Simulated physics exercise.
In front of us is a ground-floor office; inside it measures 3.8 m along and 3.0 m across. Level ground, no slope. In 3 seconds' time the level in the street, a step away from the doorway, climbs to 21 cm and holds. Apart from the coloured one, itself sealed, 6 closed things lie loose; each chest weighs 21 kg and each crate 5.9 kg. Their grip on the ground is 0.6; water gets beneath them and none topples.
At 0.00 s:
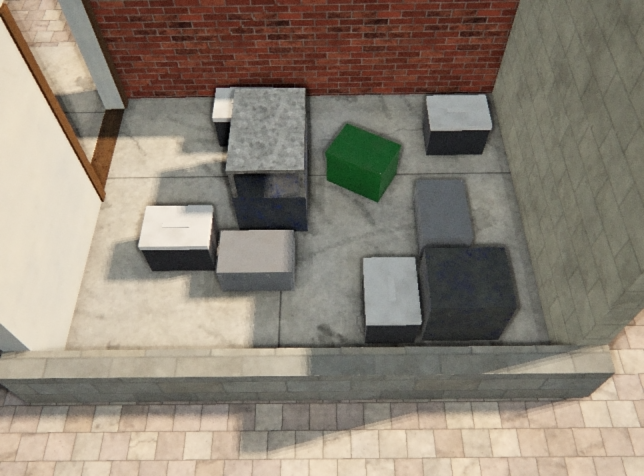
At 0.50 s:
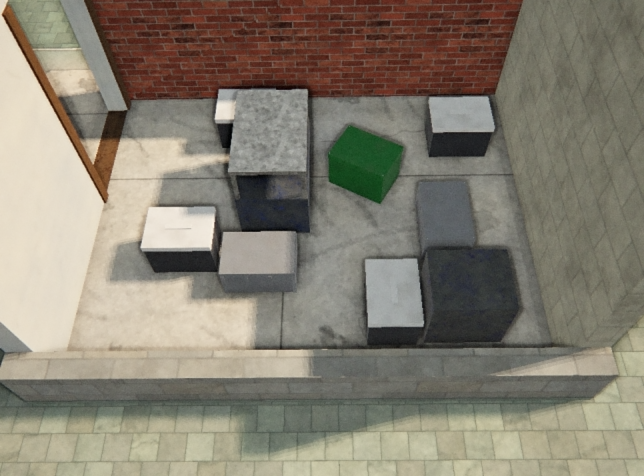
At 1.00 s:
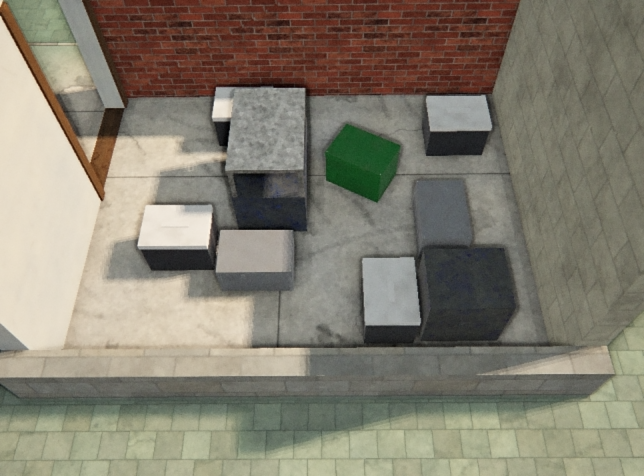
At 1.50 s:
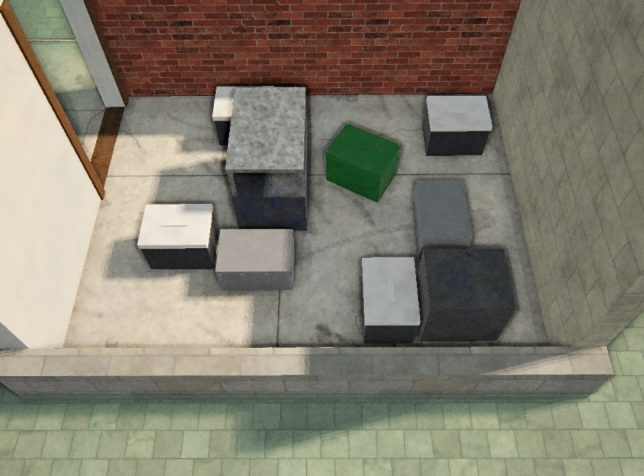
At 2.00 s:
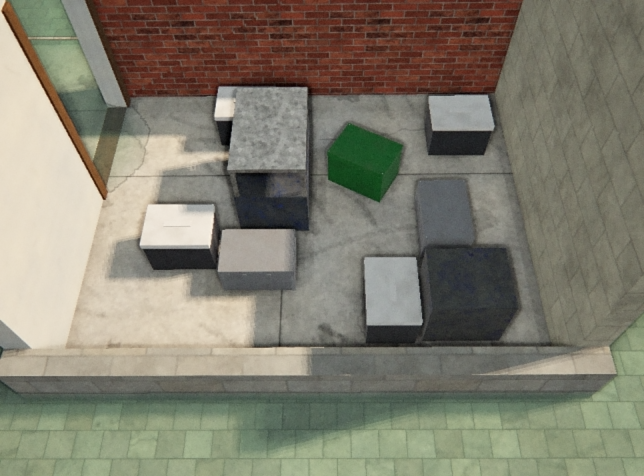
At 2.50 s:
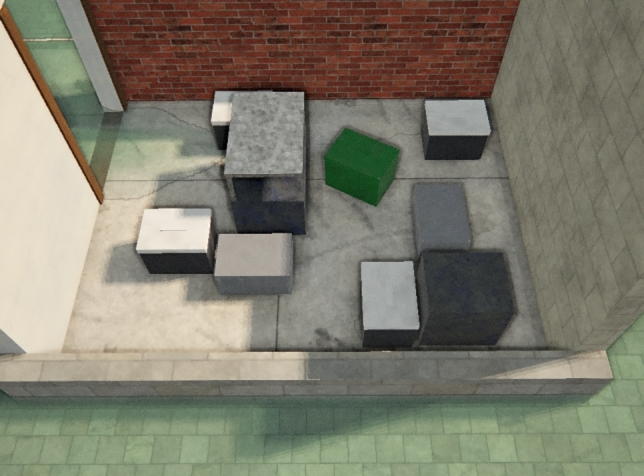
The footage shows a walled space seen from above, with a green chest among grey and dark blocks that stay still, as greenish water covers the paving outside and then spreads through the doorway onto the floor at left.
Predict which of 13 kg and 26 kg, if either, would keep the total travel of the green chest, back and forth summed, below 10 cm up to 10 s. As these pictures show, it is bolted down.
My prediction: Only the heavier figure works.
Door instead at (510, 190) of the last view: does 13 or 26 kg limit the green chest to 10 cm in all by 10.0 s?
Answer: No option succeeds.
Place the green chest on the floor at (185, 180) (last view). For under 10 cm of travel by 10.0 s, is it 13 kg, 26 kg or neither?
Looking at the loads, neither keeps it.
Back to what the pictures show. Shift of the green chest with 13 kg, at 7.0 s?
Close to 10 centimetres.
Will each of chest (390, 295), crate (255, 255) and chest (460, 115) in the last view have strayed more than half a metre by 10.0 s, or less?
In that order: Below, beyond, beyond.
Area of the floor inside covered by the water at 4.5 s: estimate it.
I'd put it close to 5.5 m2.
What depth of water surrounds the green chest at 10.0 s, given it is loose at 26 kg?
Depth: Approx. 9 cm.
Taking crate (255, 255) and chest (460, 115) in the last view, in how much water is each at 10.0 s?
Depths: Near 10 cm, then near 14 cm.
After 3.5 s the green chest would be 0 cm from its start with 13 kg and 0 cm from its start with 26 kg; 0 cm of water round it then.
After 4.5 s the green chest would be 0 cm from its start with 13 kg and 0 cm from its start with 26 kg; 0 cm of water round it then.
After 7.0 s the green chest would be 8 cm from its start with 13 kg and 0 cm from its start with 26 kg; 5 cm of water round it then.
After 10.0 s the green chest would be 30 cm from its start with 13 kg and 0 cm from its start with 26 kg; 9 cm of water round it then.
